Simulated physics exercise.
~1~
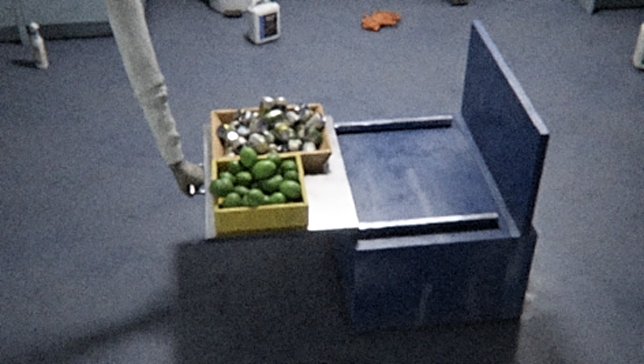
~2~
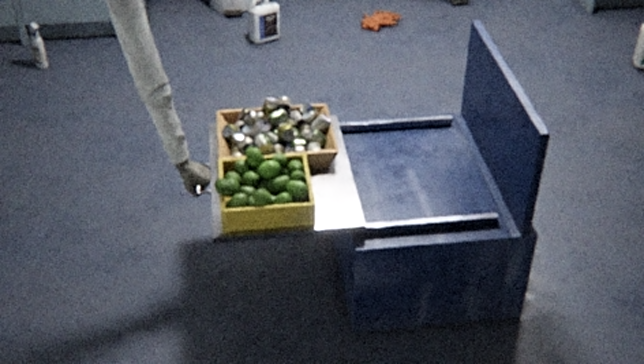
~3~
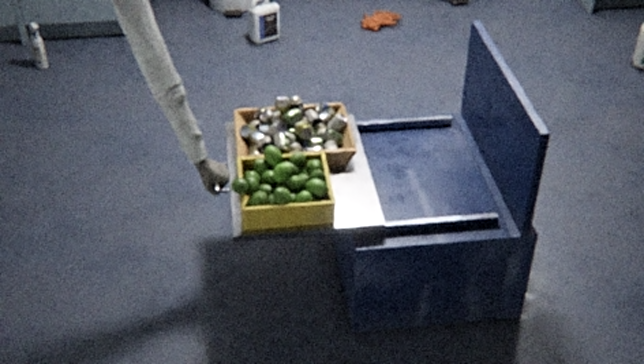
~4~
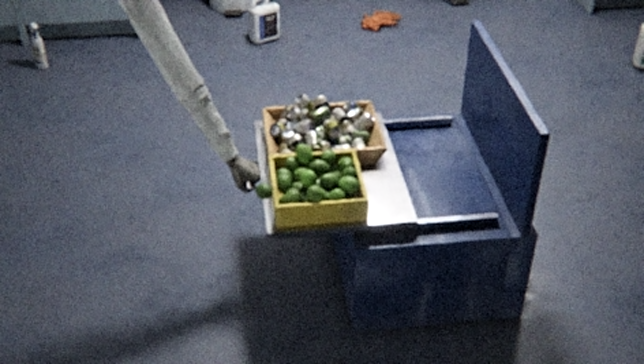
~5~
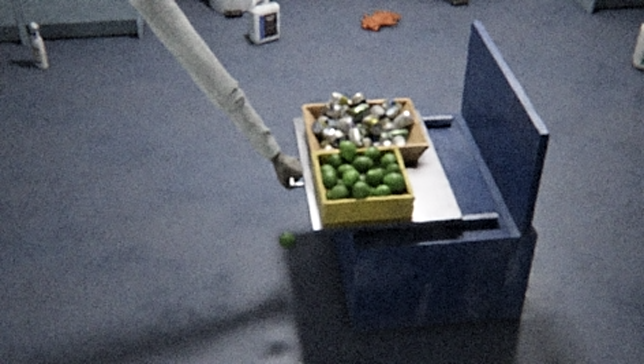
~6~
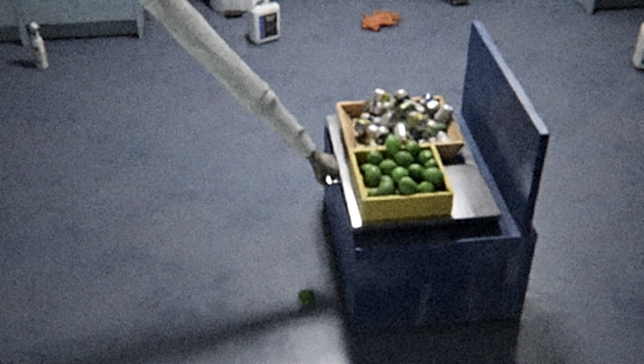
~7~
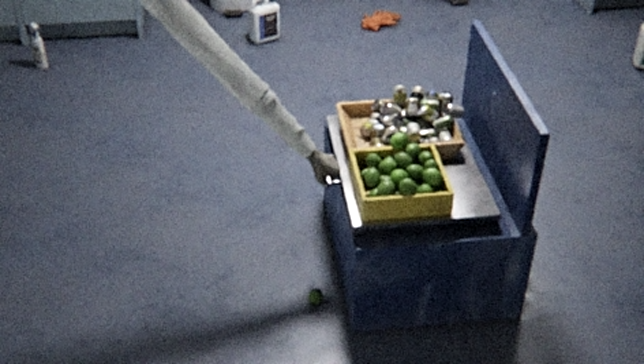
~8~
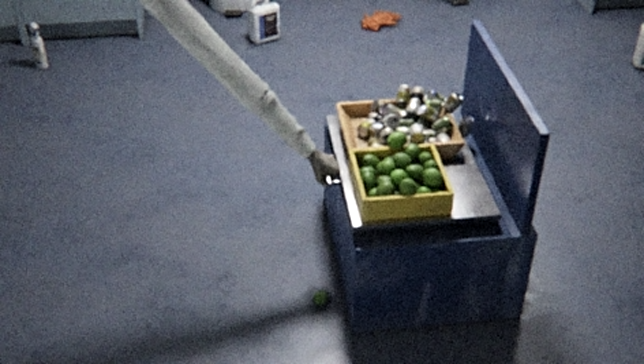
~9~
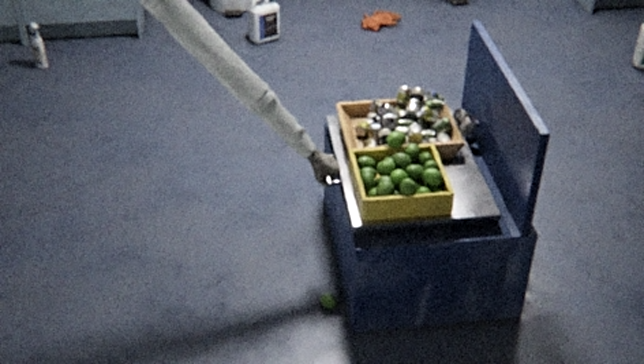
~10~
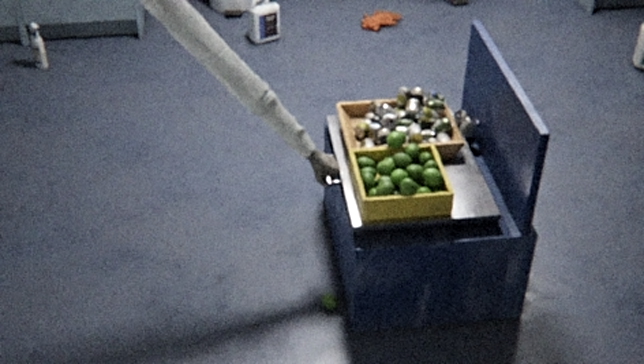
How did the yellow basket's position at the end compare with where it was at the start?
It started out to the left, on the part of the shelf sticking out from the blue cabinet. By the end it had moved right and sat over the cabinet, closer to the upright back panel.
